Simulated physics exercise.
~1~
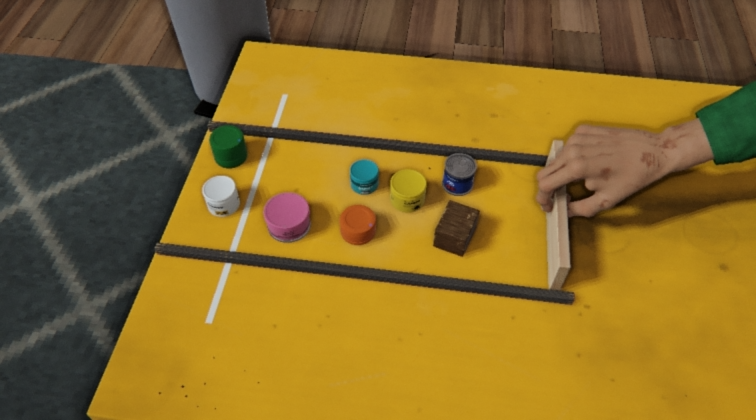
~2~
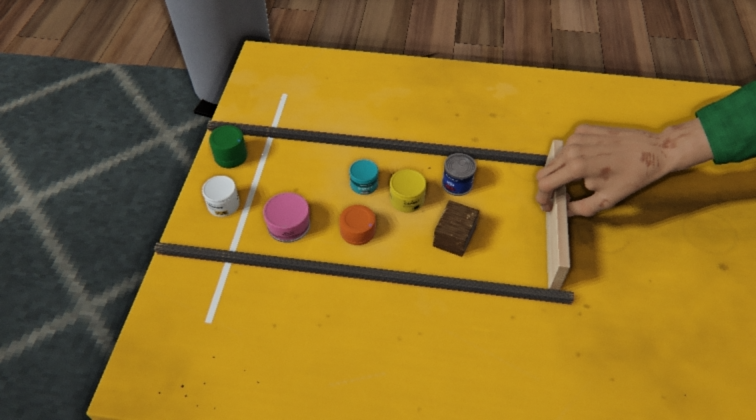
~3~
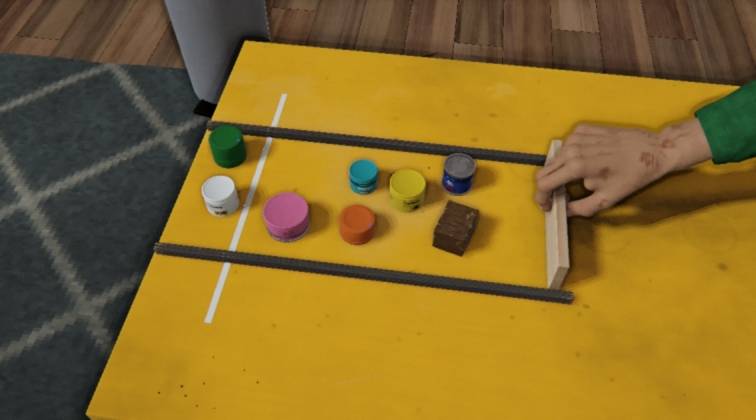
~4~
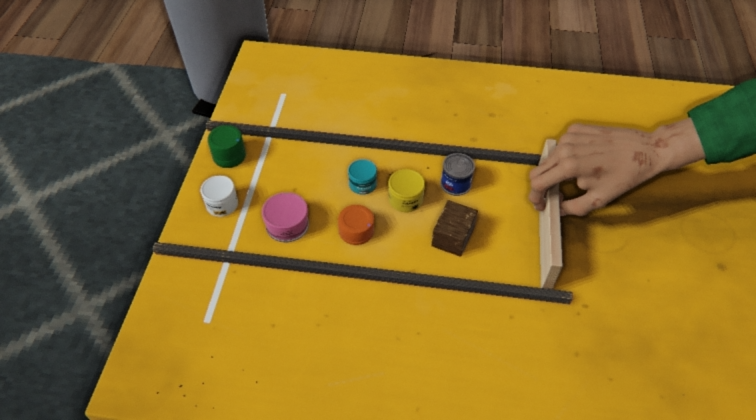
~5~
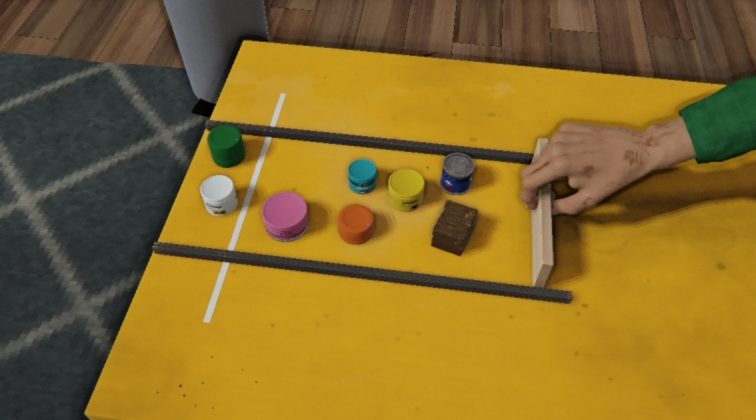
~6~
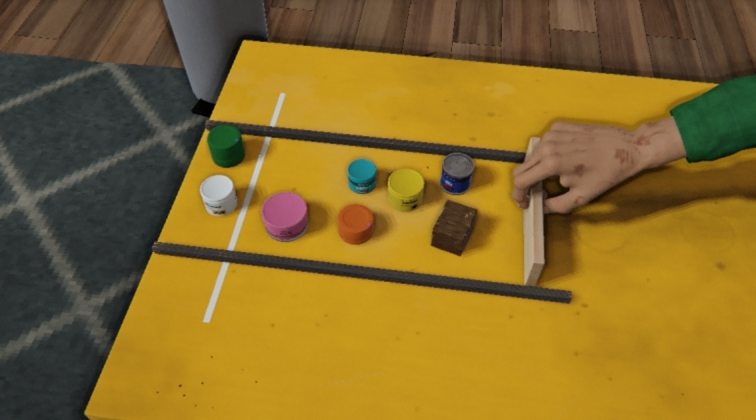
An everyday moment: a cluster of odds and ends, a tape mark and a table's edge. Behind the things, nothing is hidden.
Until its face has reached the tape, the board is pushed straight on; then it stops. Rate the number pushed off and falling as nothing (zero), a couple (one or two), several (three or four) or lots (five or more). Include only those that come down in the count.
It is a couple.
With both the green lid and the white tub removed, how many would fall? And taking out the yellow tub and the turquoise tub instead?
Taking the two tries in turn, it comes to 1 and 1.
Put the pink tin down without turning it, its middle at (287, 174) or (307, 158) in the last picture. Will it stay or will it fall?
First spot, it is safe; second spot, it is safe.
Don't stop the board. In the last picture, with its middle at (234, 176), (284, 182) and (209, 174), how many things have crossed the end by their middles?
Middles past end - pos 1: 1, pos 2: 0, pos 3: 5.
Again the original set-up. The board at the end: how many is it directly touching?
At rest, 3 are in contact.
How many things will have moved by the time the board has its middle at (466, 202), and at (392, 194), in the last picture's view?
First 2, then 5.
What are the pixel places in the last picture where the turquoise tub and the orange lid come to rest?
In the last picture the first middle sits at (217, 160) and the other at (190, 214).
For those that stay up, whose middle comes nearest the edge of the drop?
Foremost is the green lid.
Soon after, none off yet; green lid at rest near (226, 146); white tub at rest near (219, 196); pink tin at rest near (286, 217).
After that, none off yet; green lid at rest near (226, 146); white tub at rest near (219, 196); pink tin displaced a little near (273, 216).
And then, none off yet; green lid at rest near (226, 146); white tub displaced about its own width near (200, 188); pink tin displaced well along near (200, 219).
In the end, the number that fall off is one or two; gone, pink tin.
